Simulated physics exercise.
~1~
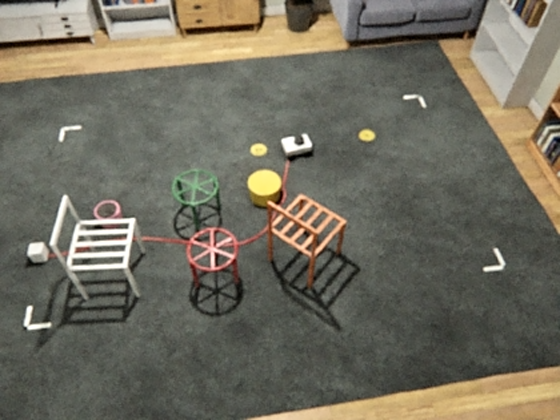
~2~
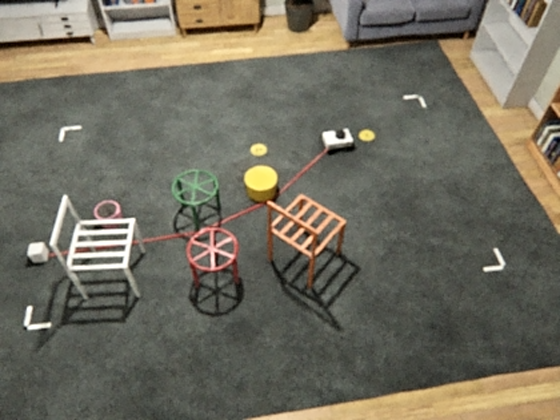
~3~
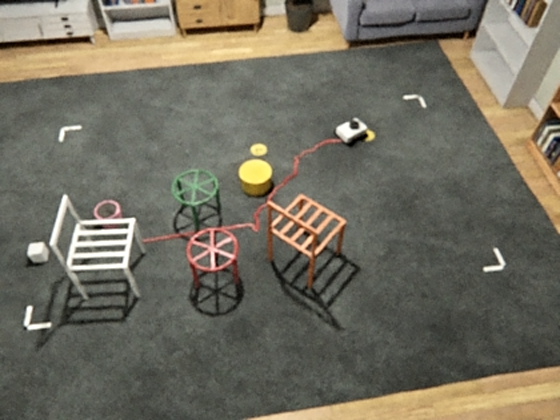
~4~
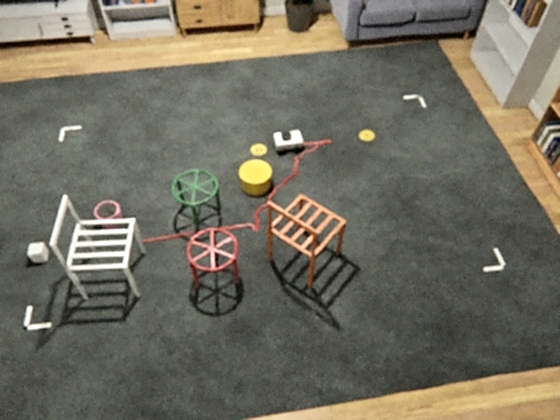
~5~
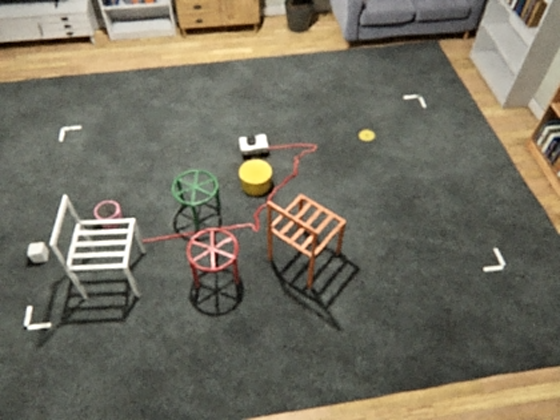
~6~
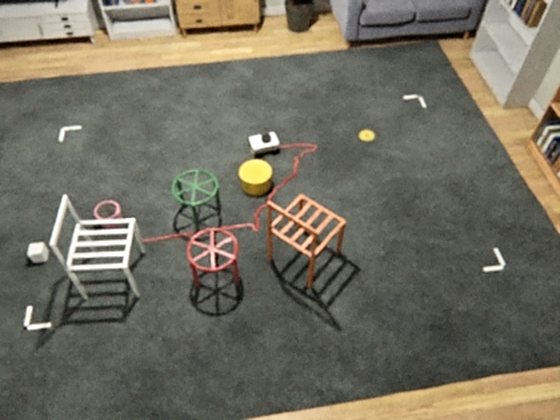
Small white cart driving right, tugging its red lead taut against a yellow bin, pulling unplugged, then returning left, lead slack.
